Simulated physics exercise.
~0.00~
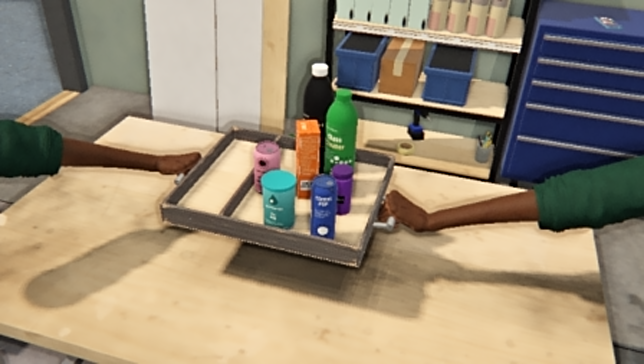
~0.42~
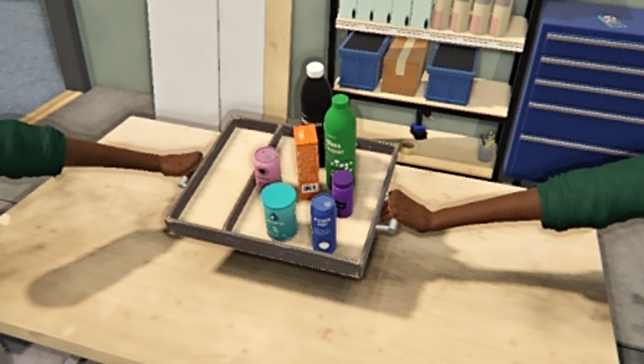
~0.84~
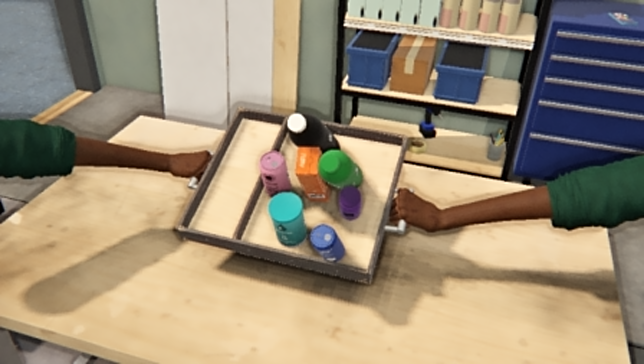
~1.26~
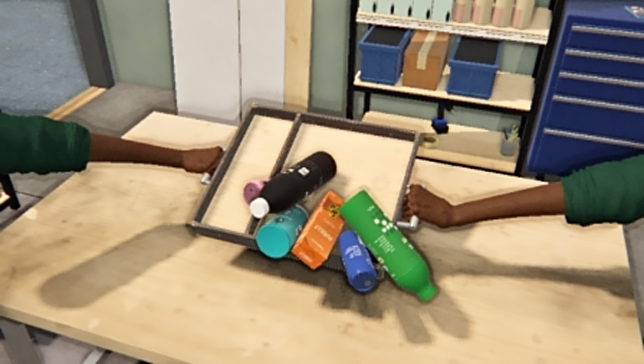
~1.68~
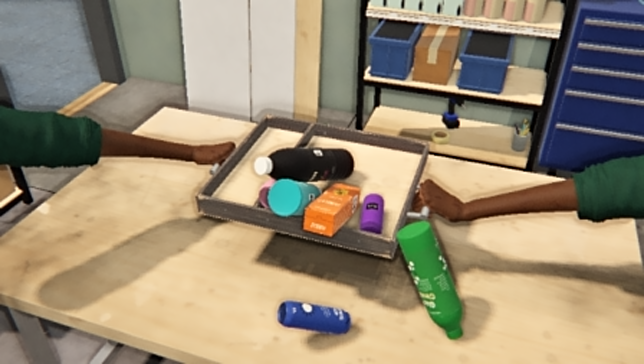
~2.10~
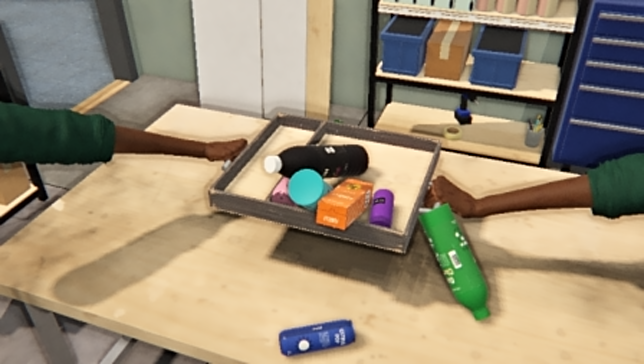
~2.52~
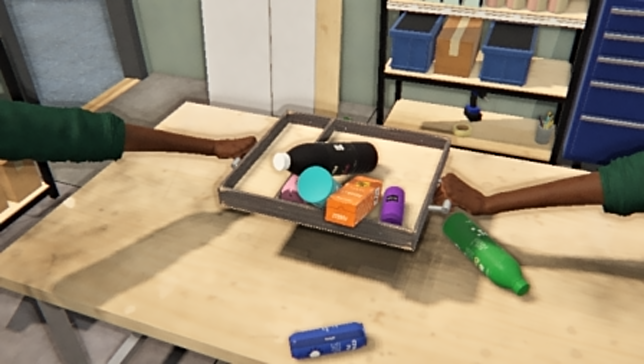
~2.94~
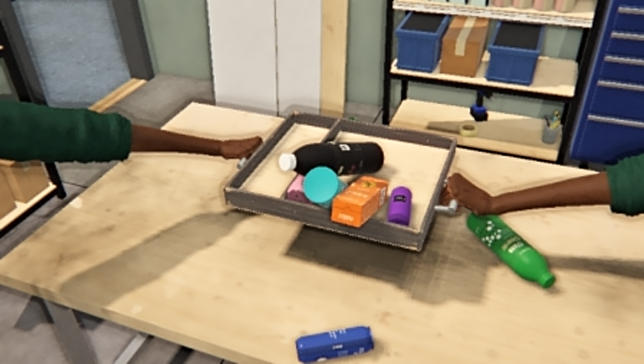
We see two hands tilt a divided tray of upright bottles and containers toward the viewer, toppling them, then level it again; the blue can and green bottle fall onto the table, while the black bottle, orange carton and other containers remain lying on the tray.
